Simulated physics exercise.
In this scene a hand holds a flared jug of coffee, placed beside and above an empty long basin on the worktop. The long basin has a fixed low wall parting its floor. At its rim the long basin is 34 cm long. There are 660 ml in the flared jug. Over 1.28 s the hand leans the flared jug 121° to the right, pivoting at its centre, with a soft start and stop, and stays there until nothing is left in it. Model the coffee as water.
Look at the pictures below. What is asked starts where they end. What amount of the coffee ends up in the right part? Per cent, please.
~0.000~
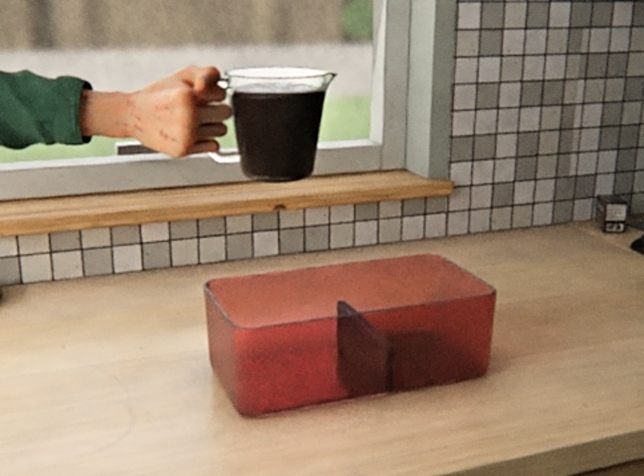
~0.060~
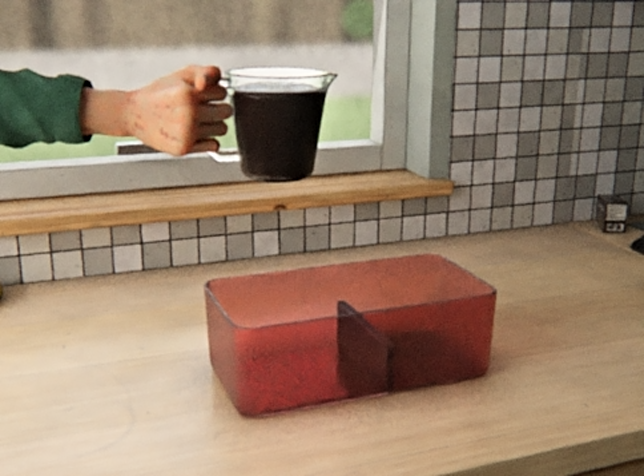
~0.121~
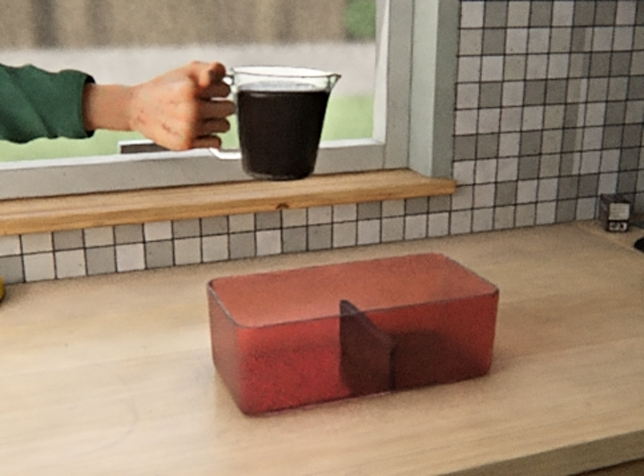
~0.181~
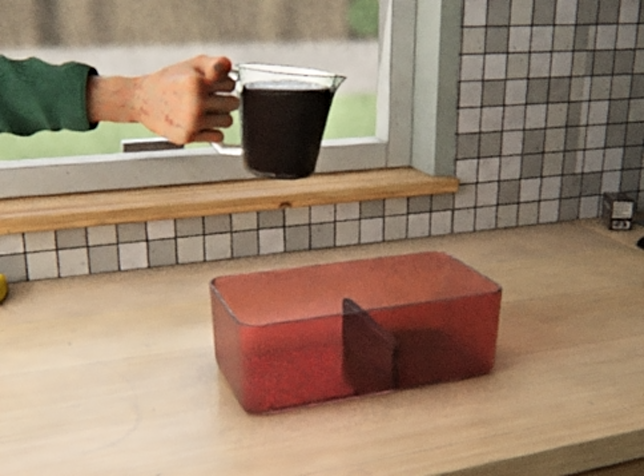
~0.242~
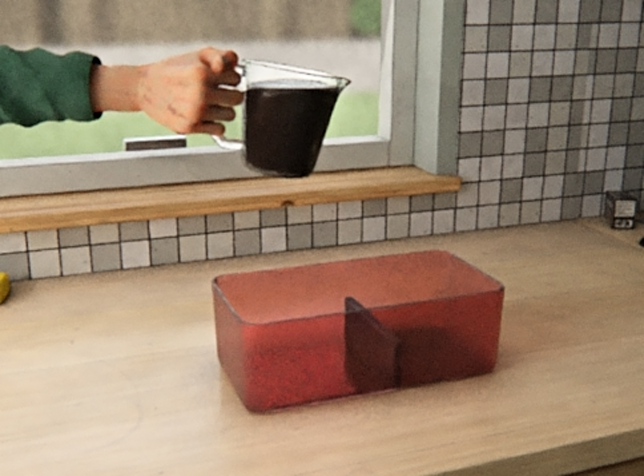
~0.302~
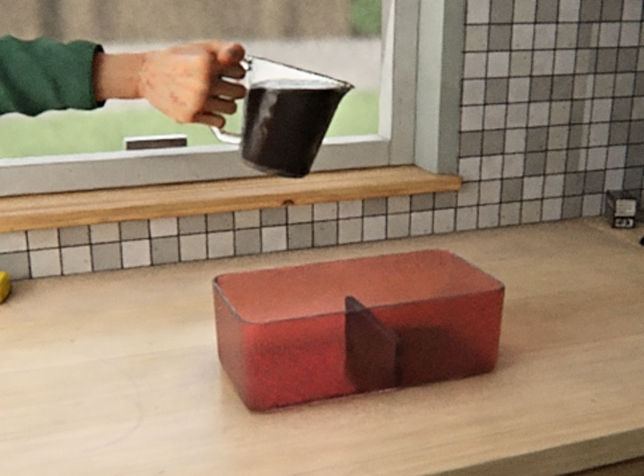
84 %.
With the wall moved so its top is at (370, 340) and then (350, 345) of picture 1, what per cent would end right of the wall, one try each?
I'd put it at about 75 per cent for the first and about 85 per cent for the second.
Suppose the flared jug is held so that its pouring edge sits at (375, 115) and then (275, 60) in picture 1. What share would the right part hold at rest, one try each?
It comes to 95 per cent, and then 10 per cent.
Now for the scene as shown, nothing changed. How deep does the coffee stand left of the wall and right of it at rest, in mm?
Left part about 2 mm deep, right part about 26 mm deep.
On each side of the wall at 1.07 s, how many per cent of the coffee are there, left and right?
Near 2 on the left, 76 on the right.
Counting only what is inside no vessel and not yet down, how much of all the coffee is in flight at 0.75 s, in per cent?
Near 28 per cent at that time.
Then, 0.75 s in, the tilt is 76° and 62 per cent is still to pour, 0 is left of the wall and 10 right of it.
Then, 1.07 s in, the tilt is 113° and 6 per cent is still to pour, 2 is left of the wall and 75 right of it.
Then, 1.41 s in, the tilt is 121° and 0 per cent is still to pour, 14 is left of the wall and 83 right of it.
Then, 1.78 s in, the tilt is 121° and 0 per cent is still to pour, 14 is left of the wall and 83 right of it.
Finally, 14 per cent lies left of the wall, 84 right of it and 3 outside.
